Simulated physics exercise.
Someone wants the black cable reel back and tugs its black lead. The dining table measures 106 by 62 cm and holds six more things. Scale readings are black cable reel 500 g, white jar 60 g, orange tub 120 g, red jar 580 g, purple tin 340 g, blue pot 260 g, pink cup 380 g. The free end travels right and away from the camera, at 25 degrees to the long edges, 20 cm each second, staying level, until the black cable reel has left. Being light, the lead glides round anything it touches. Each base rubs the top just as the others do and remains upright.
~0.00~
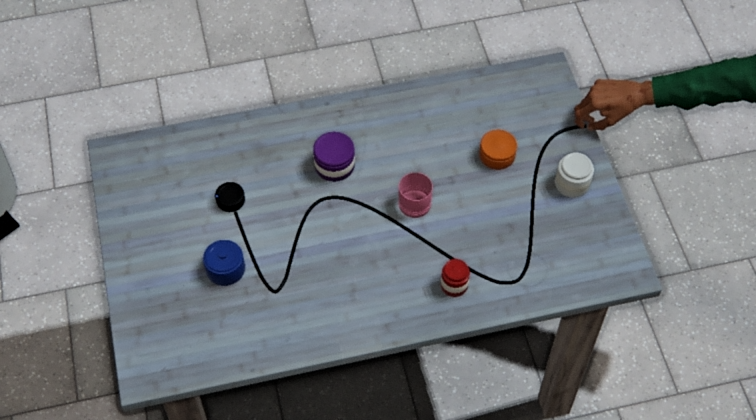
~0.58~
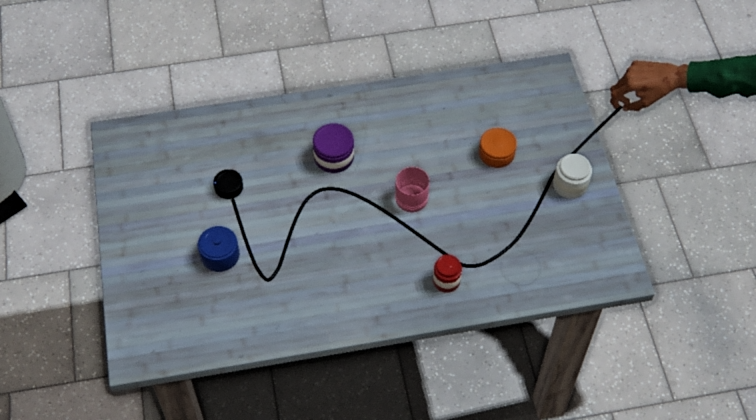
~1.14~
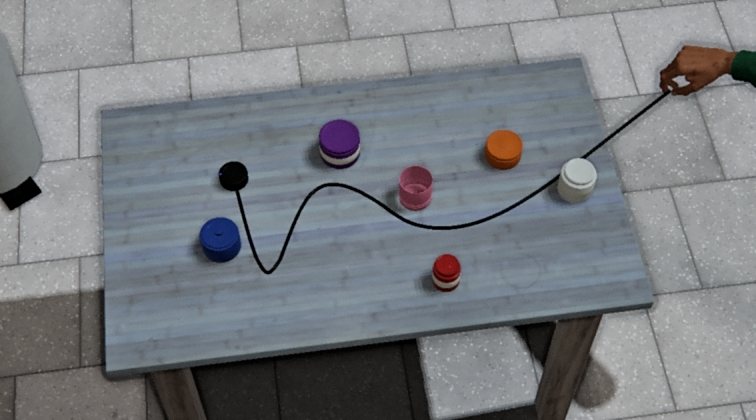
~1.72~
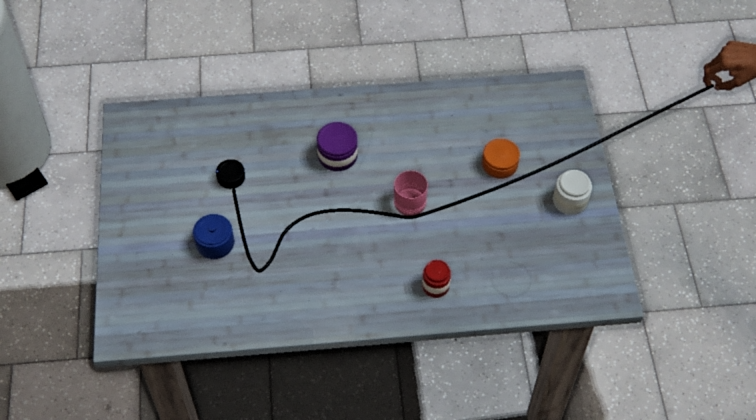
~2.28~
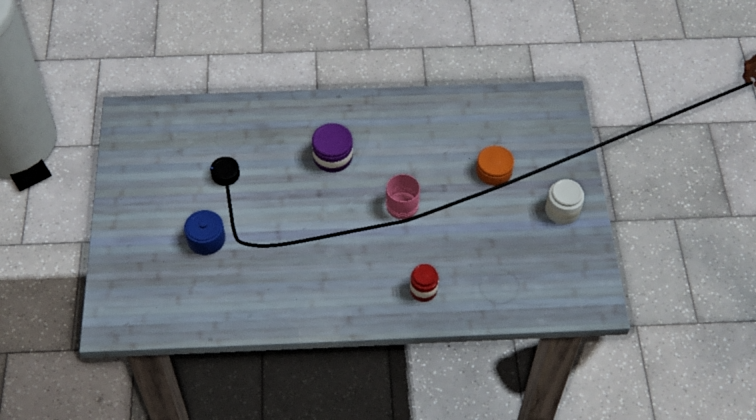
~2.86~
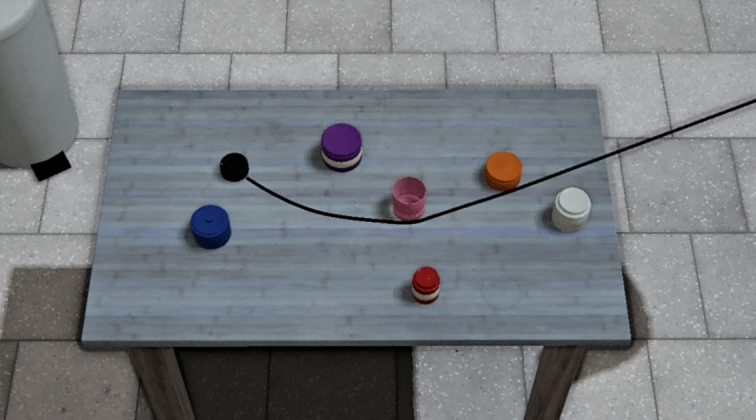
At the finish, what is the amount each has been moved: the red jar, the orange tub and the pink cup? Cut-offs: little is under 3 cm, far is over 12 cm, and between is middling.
Red jar: Little. Orange tub: Middling. Pink cup: Middling.
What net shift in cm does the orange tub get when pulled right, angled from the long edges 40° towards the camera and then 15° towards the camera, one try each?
First try roughly 0 cm, second try roughly 0 cm.
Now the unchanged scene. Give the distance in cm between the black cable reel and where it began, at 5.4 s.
Close to 46 cm.
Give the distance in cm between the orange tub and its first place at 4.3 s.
Roughly 1 cm from where it started.
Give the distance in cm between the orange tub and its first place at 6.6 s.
Displacement: About 5 cm.
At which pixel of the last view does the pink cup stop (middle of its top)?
It ends up near (422, 166).
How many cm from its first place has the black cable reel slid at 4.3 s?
Some 24 cm.
At 4.3 s, the black cable reel has slid 25 cm. Moved, pink cup 4 cm.
At 5.4 s, the black cable reel has slid 47 cm. Moved, pink cup 7 cm, orange tub 2 cm.
At 6.6 s, the black cable reel has slid 68 cm. Moved, pink cup 7 cm, orange tub 5 cm.
At 7.5 s, the black cable reel is off the top. Moved, pink cup 7 cm at (422, 166), orange tub 5 cm at (507, 147), red jar 0 cm at (427, 276).
